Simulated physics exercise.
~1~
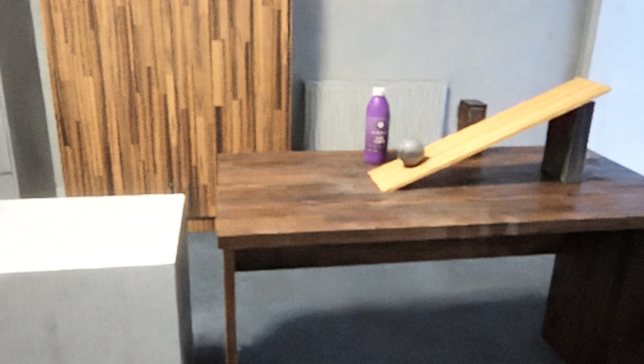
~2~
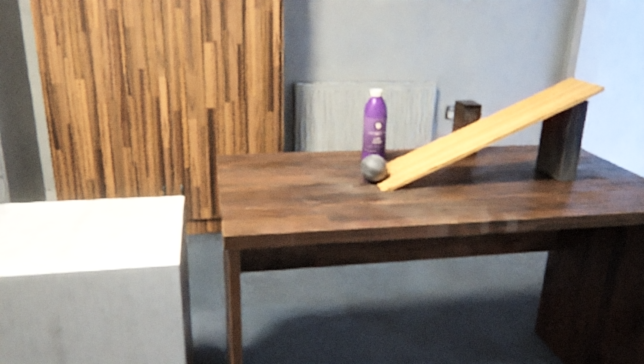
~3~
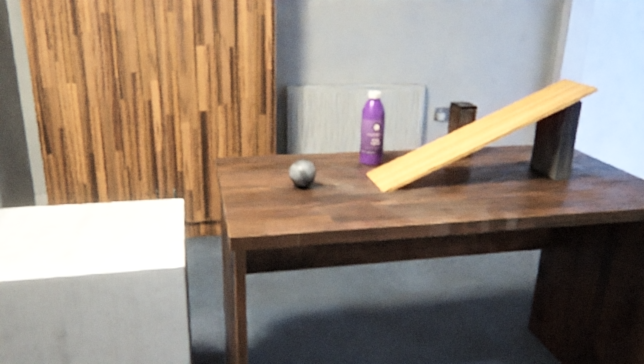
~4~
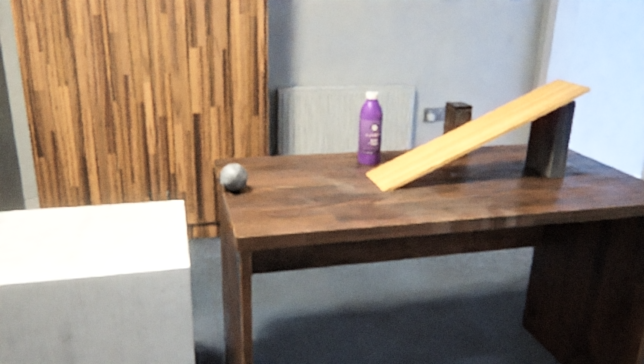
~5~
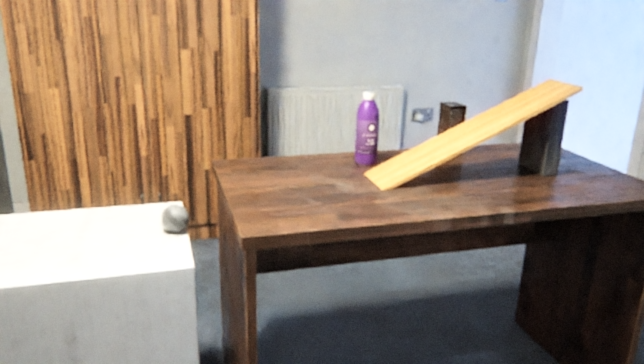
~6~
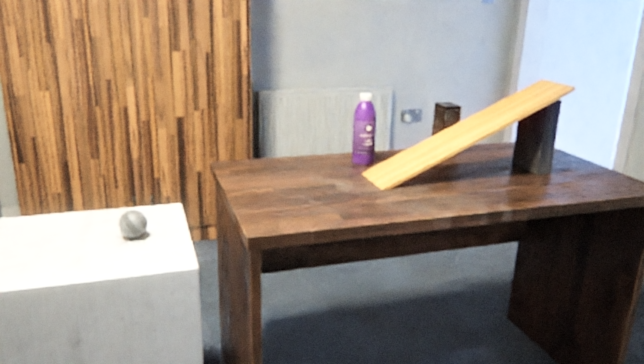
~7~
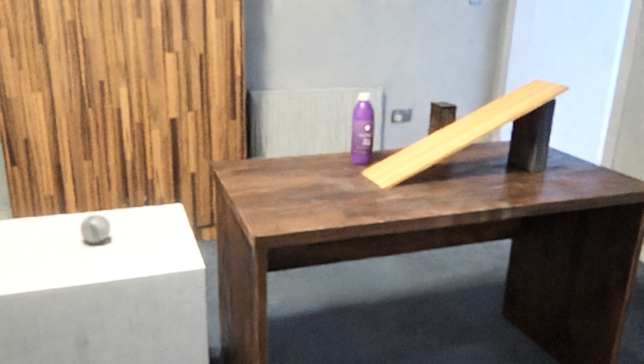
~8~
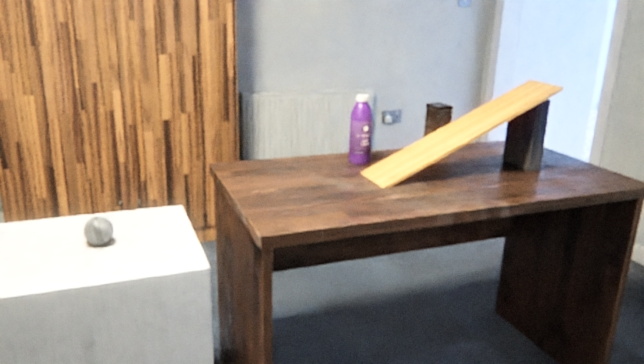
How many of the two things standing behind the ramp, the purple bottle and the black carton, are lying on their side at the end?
None of them are lying on their side. The purple bottle and the black carton are both still upright on the table.
In a room with grey walls and a striped wooden panel, a dark wooden table is seen from the front and slightly above, with the view drifting gently sideways. A pale wooden ramp slopes down to the left, with a purple bottle and a small black carton behind it, and a lower white-topped block stands across a gap at left. A grey ball rolls off the ramp, passes in front of the bottle and heads left to the table's edge. It crosses the gap onto the white top, rolls further left and slows. It ends resting there, while the bottle and carton remain standing in place.
